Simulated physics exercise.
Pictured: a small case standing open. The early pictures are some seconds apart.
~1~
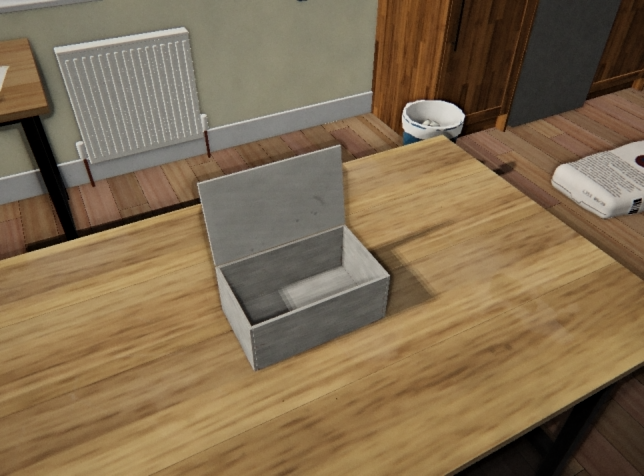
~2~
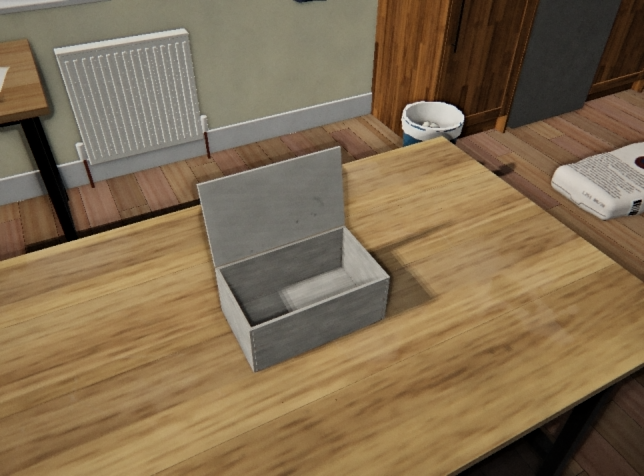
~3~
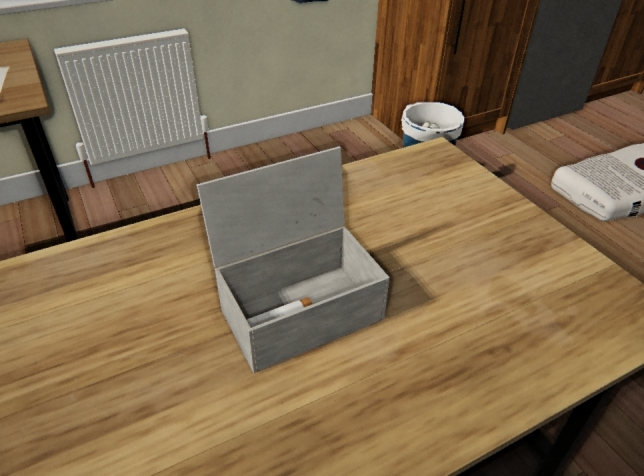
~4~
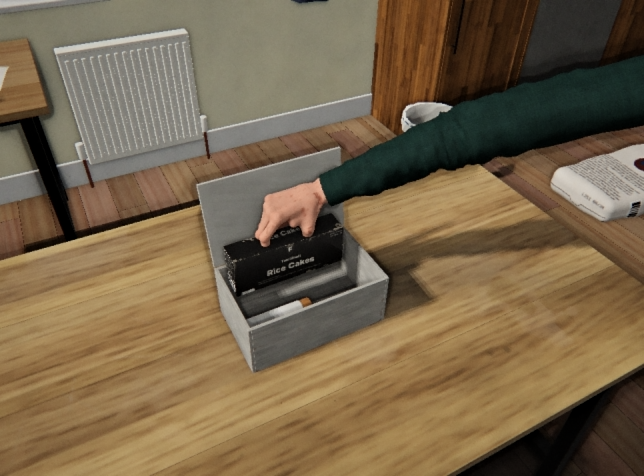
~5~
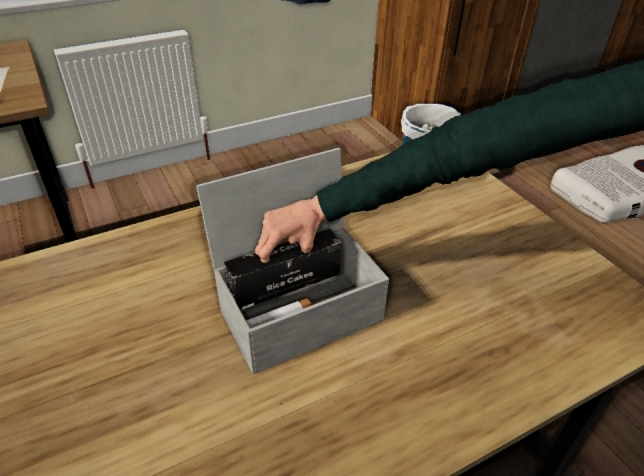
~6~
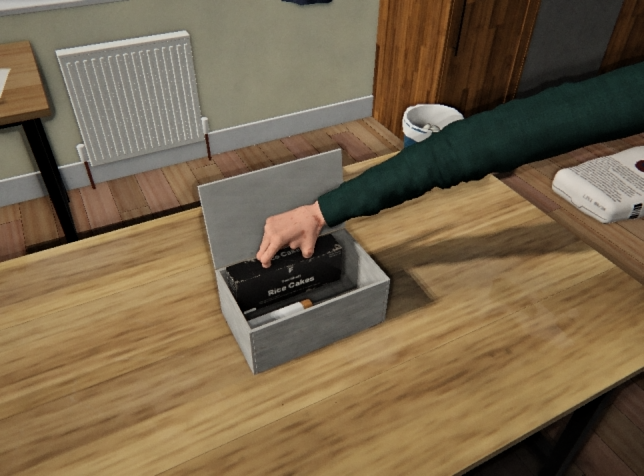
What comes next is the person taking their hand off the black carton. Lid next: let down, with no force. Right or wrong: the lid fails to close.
Wrong, it closes.
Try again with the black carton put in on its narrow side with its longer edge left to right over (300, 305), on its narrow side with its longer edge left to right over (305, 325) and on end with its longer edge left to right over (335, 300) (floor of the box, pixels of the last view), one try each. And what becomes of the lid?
In order: Lid shuts, lid shuts, lid stays open.
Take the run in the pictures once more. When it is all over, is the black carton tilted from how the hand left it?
By the end it has kept its angle.
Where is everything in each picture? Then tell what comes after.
The last thing is not in view yet, in the first picture.
The last thing is not in view yet, in the second picture.
The last thing is not in view yet, in the third picture.
Still above its spot; black carton (286, 254), in the fourth picture.
Still above its spot; black carton (285, 269), in the fifth picture.
Put in, still held; black carton (286, 274), in the sixth picture.
Then, 1.30 s past the last view, lid 75° above the rim; black carton displaced a little near (287, 289).
Then, 1.90 s past the last view, lid 31° above the rim; black carton displaced a little near (287, 289).
Finally, lid shut; moved from the start, black carton; white shaker still in place. Final places as the last picture's camera would see them, black carton near (287, 289).
